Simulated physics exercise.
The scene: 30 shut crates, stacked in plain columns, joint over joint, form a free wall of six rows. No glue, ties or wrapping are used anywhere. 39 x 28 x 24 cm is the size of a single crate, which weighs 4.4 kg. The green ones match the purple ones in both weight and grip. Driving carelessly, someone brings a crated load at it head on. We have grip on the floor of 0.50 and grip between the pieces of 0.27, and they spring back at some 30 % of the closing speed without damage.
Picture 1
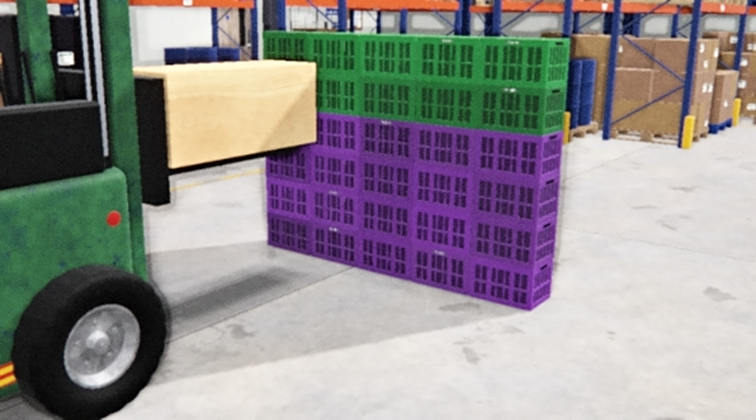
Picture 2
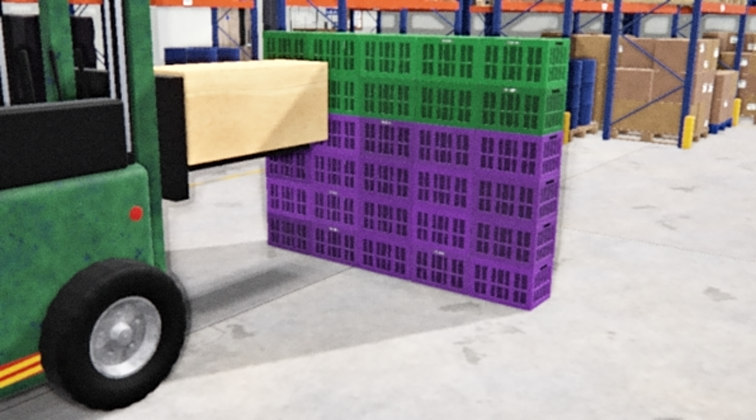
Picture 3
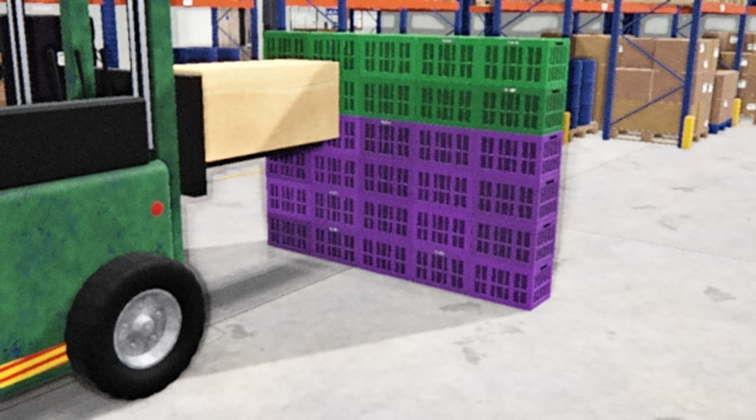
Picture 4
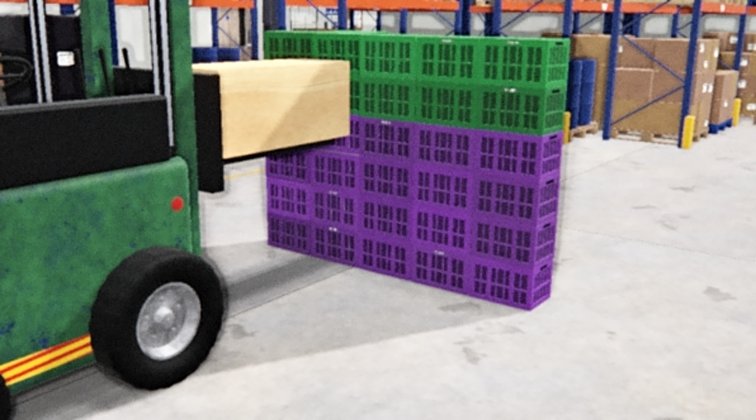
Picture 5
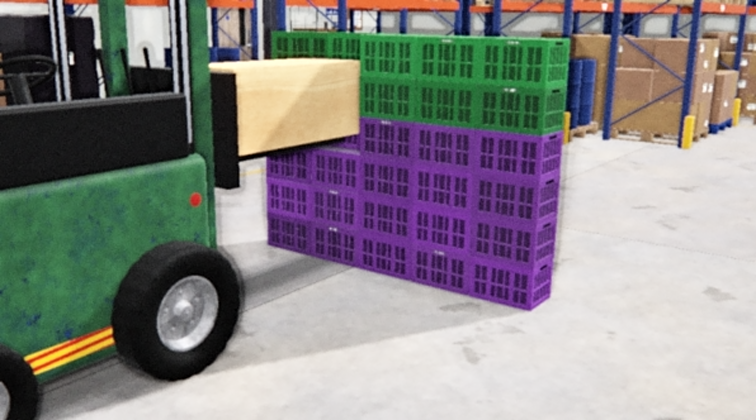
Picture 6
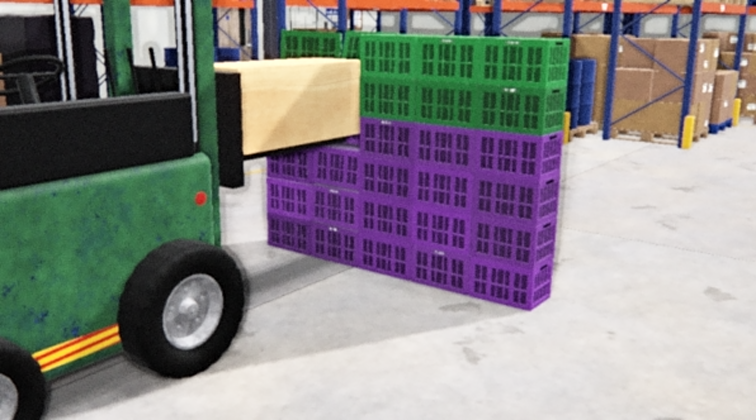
In a warehouse, a green forklift carrying a pale box rolls rightward into stacked green and purple crates, shifting several upper ones.
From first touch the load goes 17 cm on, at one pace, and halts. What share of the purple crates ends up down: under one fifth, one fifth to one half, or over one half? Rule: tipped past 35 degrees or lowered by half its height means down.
Under one fifth.
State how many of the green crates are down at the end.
Of the green ones, 4.
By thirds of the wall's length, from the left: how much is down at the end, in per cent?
I'd put it at 50 % left, 0 % middle and 0 % right.
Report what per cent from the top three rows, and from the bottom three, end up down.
40% and 0%.
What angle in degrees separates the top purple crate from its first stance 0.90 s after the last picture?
Close to 0° of tilt compared with the start.
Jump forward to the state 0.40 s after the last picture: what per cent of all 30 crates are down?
20 per cent at that moment.
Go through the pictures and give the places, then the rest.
In the first frame (each place is the centre of the face we see best), load (304, 96) 28 cm short of touching; top purple crate (443, 147); top green crate (284, 52); all as stacked.
The second frame shows load (316, 95) 17 cm short of touching; top purple crate (443, 147).
The third frame shows load (328, 94) 6 cm short of touching; top purple crate (443, 147).
The fourth frame shows load (339, 93) 42 mm in; top purple crate (443, 147); top green crate (289, 52) moved 33 mm; 6 have shifted.
The fifth frame shows load (350, 91) 14 cm in; top purple crate (443, 147); top green crate (300, 51) moved 12 cm; 6 have shifted.
The sixth frame shows load (353, 91) 17 cm in, stopped; top purple crate (443, 147); top green crate (310, 50) tilted 4°; 7 have shifted.
Then, 0.16 s later than the last frame, 1 of the 20 purple crates down (3 of 30 in all colours); top purple crate unmoved; top green crate tilted 17°.
Then, 0.40 s later than the last frame, 2 of the 20 purple crates down (6 of 30 in all colours); top purple crate unmoved; top green crate tilted 58°, 30 cm lower.
Then, 0.90 s later than the last frame, 2 of the 20 purple crates down (6 of 30 in all colours); top purple crate unmoved; top green crate on its side.
When it is over, 2 of the 20 purple crates down (6 of 30 in all colours); top purple crate unmoved; top green crate on its side. That is 10 per cent. In pixels of the last frame, middles, top purple crate near (455, 144), top green crate near (353, 190).
